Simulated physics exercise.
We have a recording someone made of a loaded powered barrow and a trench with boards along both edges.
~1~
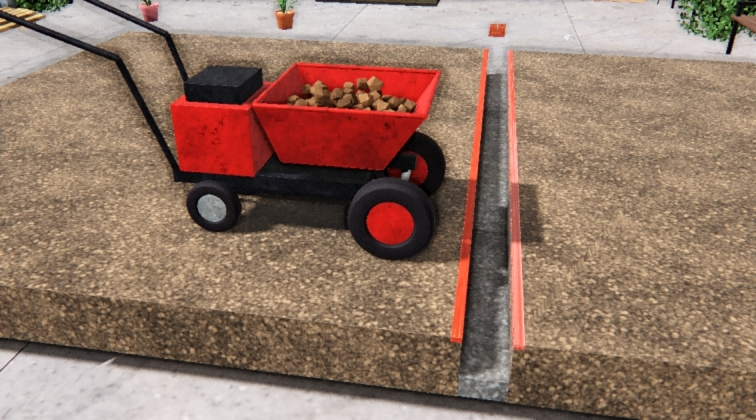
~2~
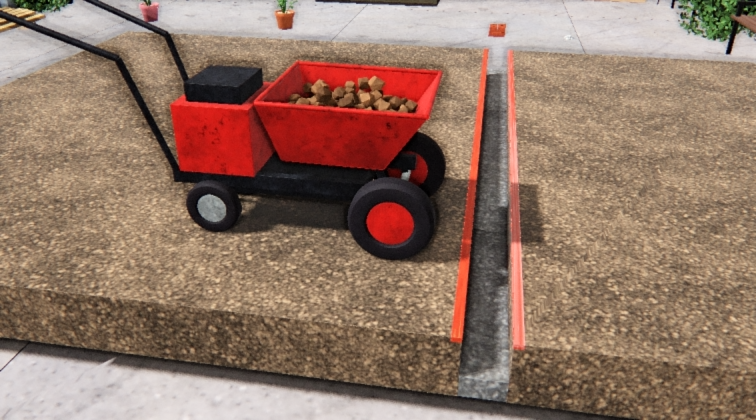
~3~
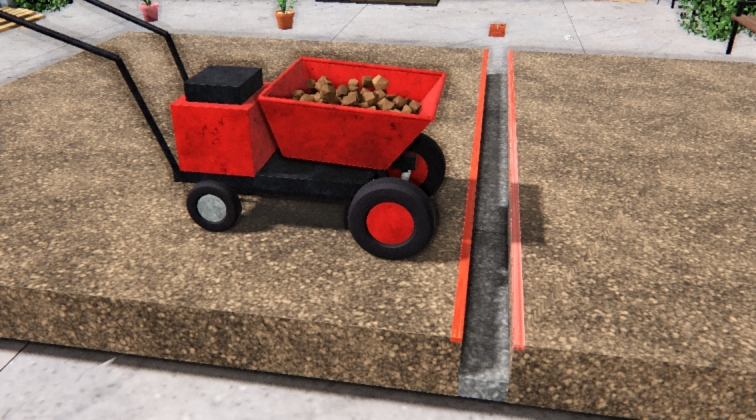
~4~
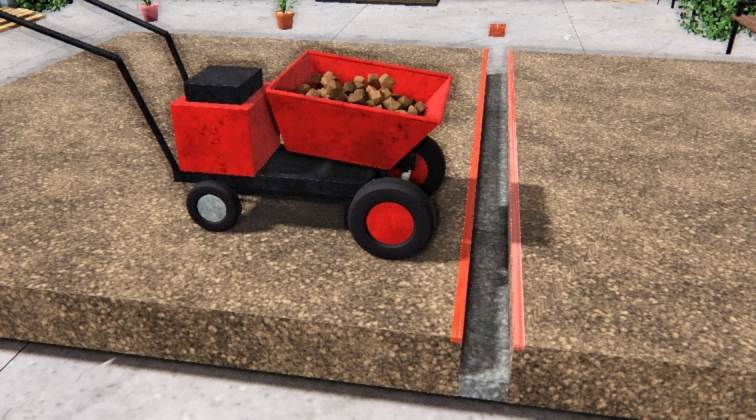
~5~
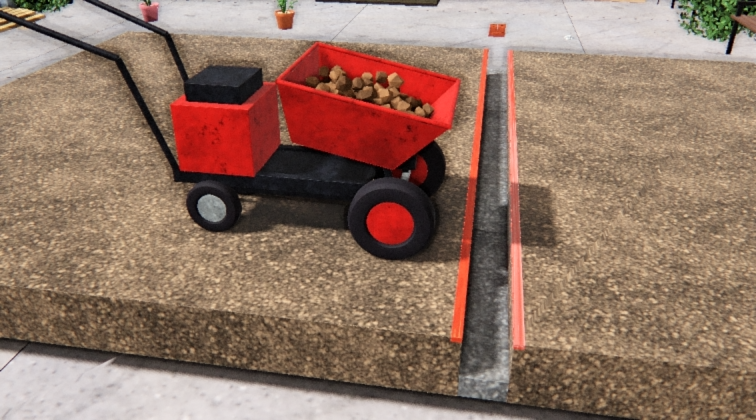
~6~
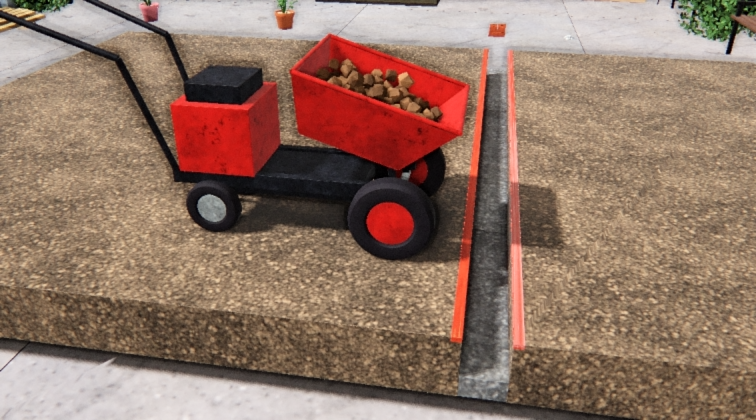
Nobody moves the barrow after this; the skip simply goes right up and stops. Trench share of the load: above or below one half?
Below.
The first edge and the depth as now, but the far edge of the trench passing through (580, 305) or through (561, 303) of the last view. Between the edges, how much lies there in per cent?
Roughly 100 % and 80 %.
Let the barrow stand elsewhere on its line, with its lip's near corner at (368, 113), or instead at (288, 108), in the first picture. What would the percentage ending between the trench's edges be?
Roughly 80 and 20 percent respectively.
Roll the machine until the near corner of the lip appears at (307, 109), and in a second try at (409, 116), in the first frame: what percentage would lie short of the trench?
Roughly 50 and 0 %.
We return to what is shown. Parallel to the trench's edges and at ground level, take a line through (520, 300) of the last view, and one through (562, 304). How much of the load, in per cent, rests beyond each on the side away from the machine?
That's 60 per cent for the first and 30 per cent for the second.
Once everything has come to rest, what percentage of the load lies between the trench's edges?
Roughly 10 in every hundred pieces, I'd say.
Soon, skip tipped steeply; all in the skip.
A while on, skip tipped right over; most in the skip; a small part beyond it; a stray few falling.
Towards the end, skip tipped right over; about a quarter in the skip; a stray few in or heaped over the trench; about two thirds beyond it.
Finally, skip tipped right over; about a quarter in the skip; a small part in or heaped over the trench; about two thirds beyond it.
